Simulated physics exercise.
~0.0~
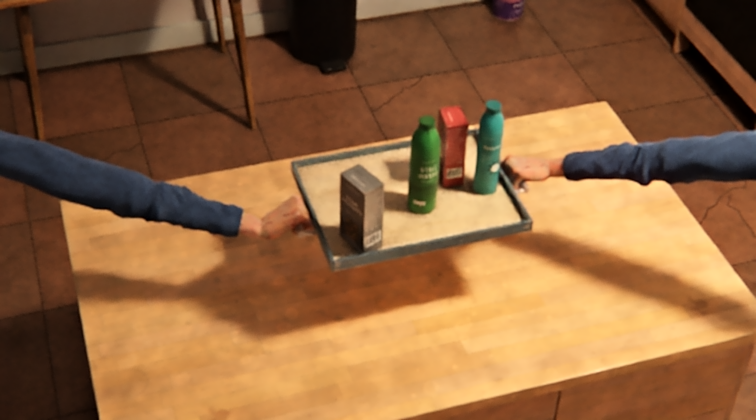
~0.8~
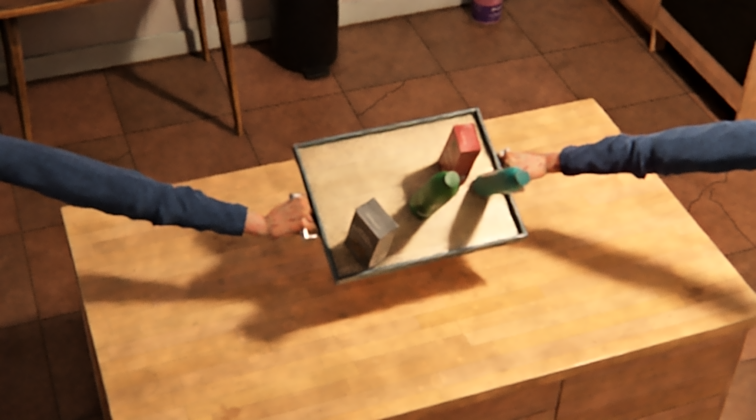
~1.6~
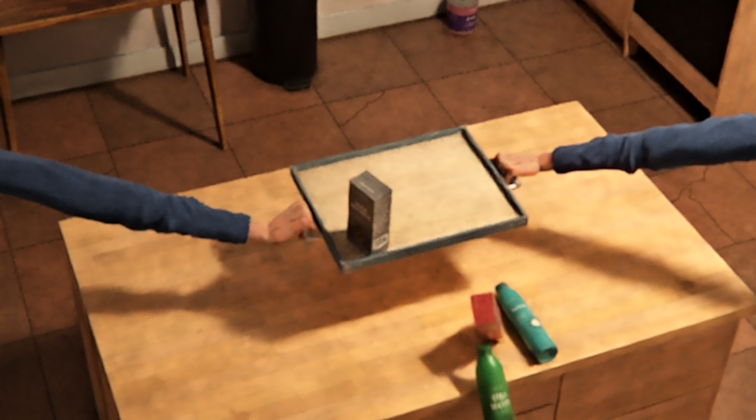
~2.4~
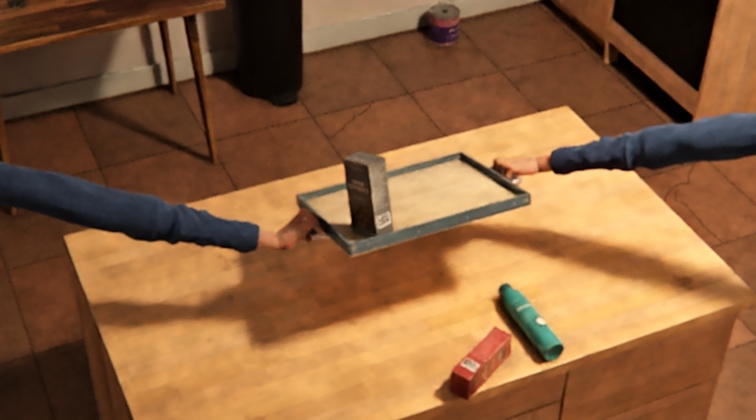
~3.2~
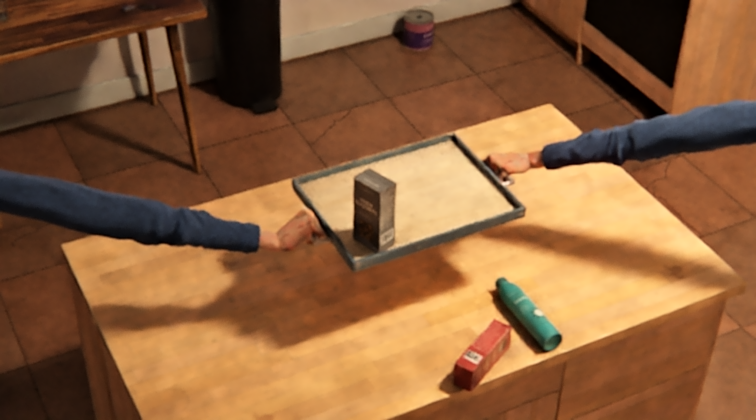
The video shows two hands holding a tray with two bottles and two cartons above a wooden table. The tray tips toward the viewer, spilling both bottles and the red carton, then tilts back and levels, leaving the grey carton upright and the turquoise bottle and red carton lying below.
